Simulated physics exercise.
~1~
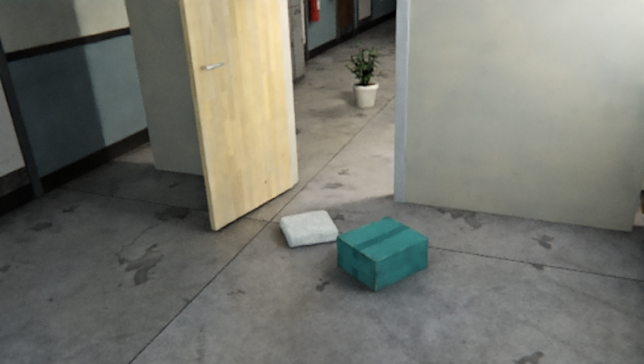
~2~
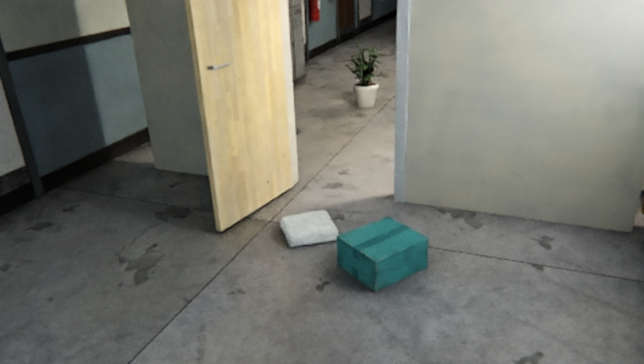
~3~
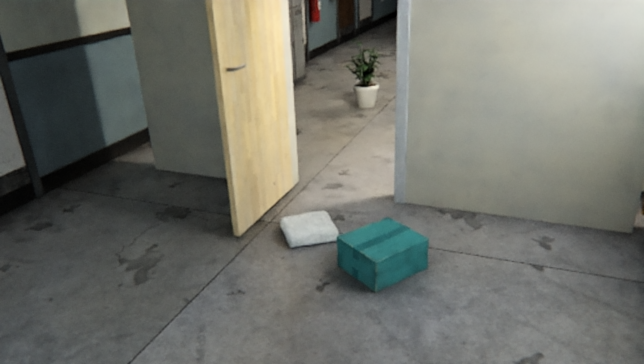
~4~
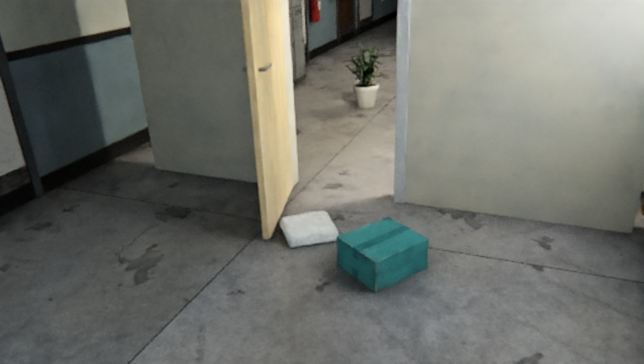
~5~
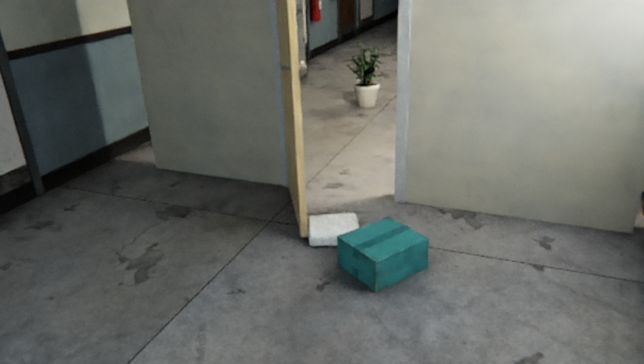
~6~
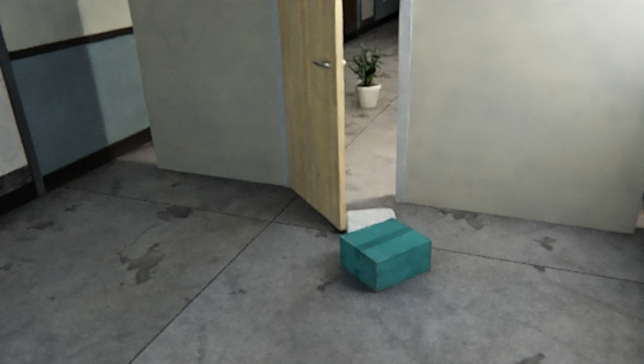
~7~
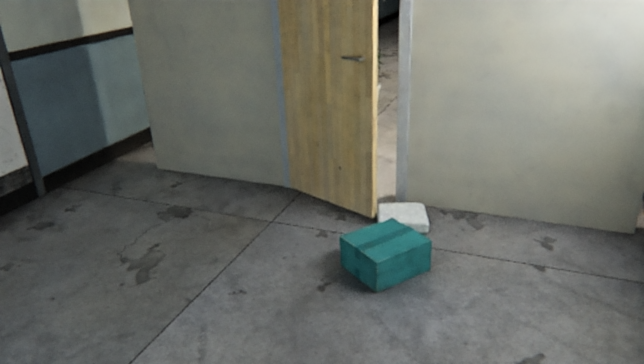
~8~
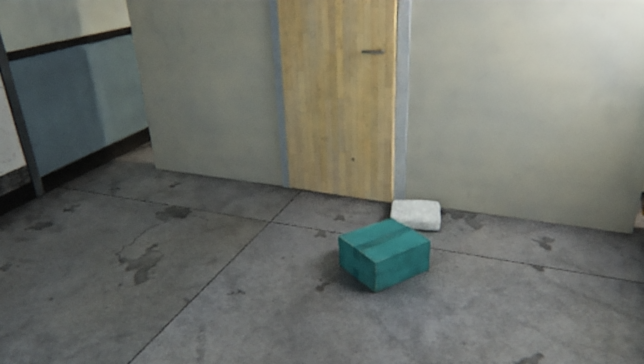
A wooden door swings shut, pushing a white cushion right behind a still turquoise box.
